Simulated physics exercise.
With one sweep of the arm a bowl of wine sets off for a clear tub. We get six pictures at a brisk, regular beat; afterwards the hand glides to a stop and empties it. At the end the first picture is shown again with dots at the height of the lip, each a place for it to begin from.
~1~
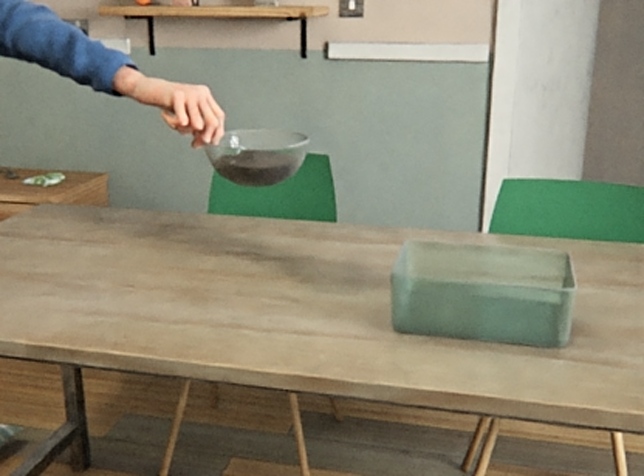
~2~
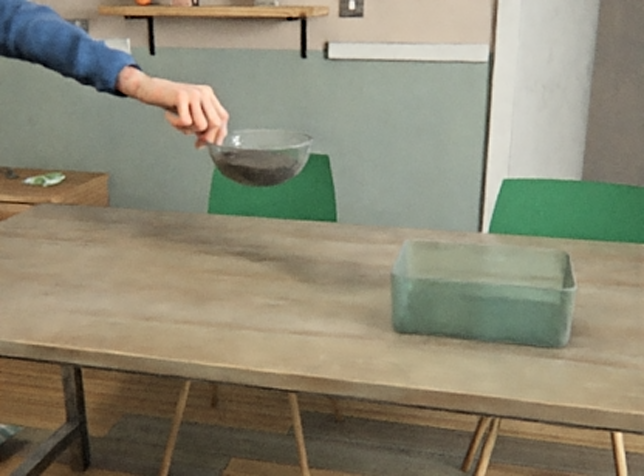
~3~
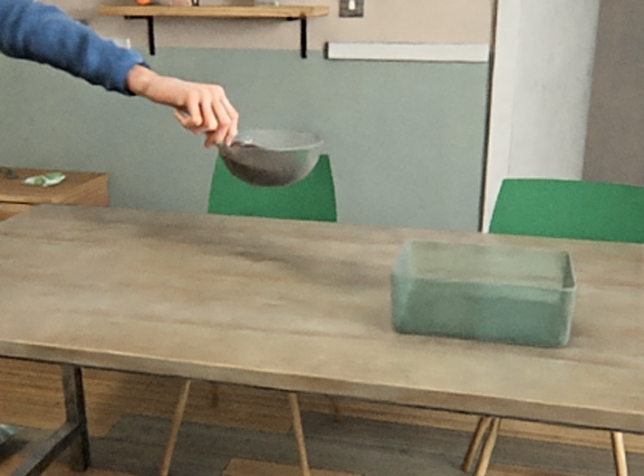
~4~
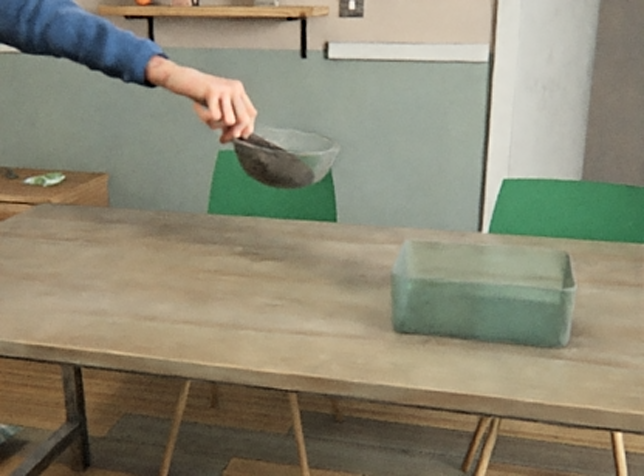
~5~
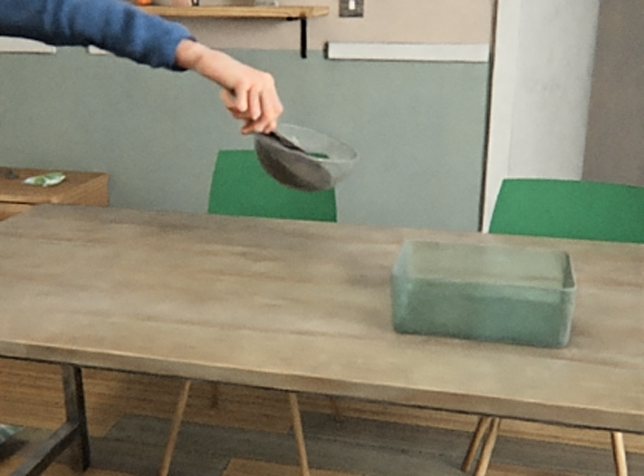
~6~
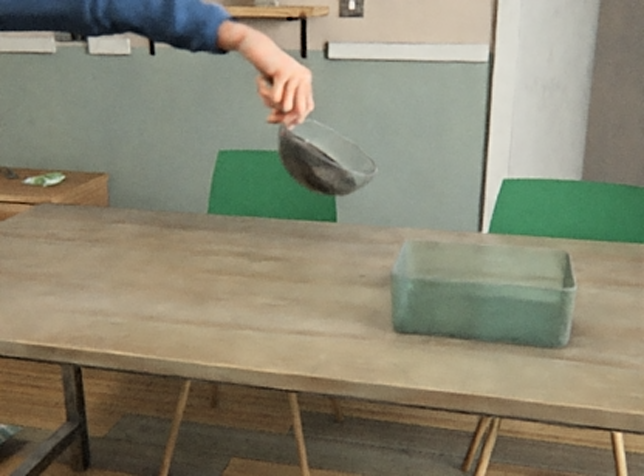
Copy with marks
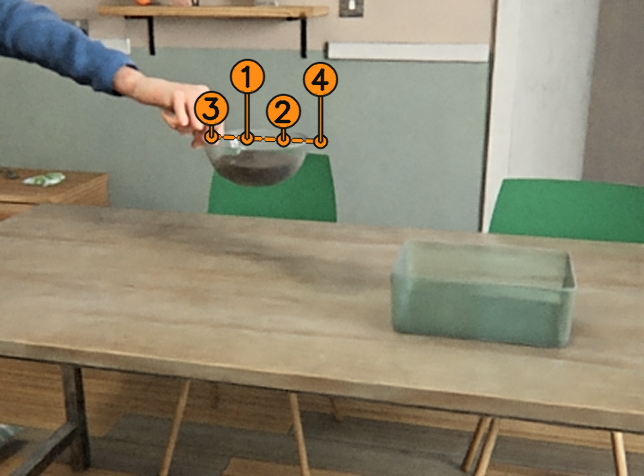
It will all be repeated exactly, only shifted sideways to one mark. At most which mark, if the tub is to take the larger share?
1.
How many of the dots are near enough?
Three of them.
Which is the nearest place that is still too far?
That would be 3.
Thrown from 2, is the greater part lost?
No.
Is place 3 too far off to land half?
Yes, it does.
In orange, 1 at (247, 138); 2 at (283, 139); 3 at (211, 136); 4 at (320, 141).
If 1 is chosen, about 66 % lands in the tub, 26 % falls short and 8 % goes beside or beyond.
If 2 is chosen, about 78 % lands in the tub, 9 % falls short and 13 % goes beside or beyond.
If 3 is chosen, about 31 % lands in the tub, 64 % falls short and 5 % goes beside or beyond.
If 4 is chosen, about 89 % lands in the tub, 7 % falls short and 3 % goes beside or beyond.
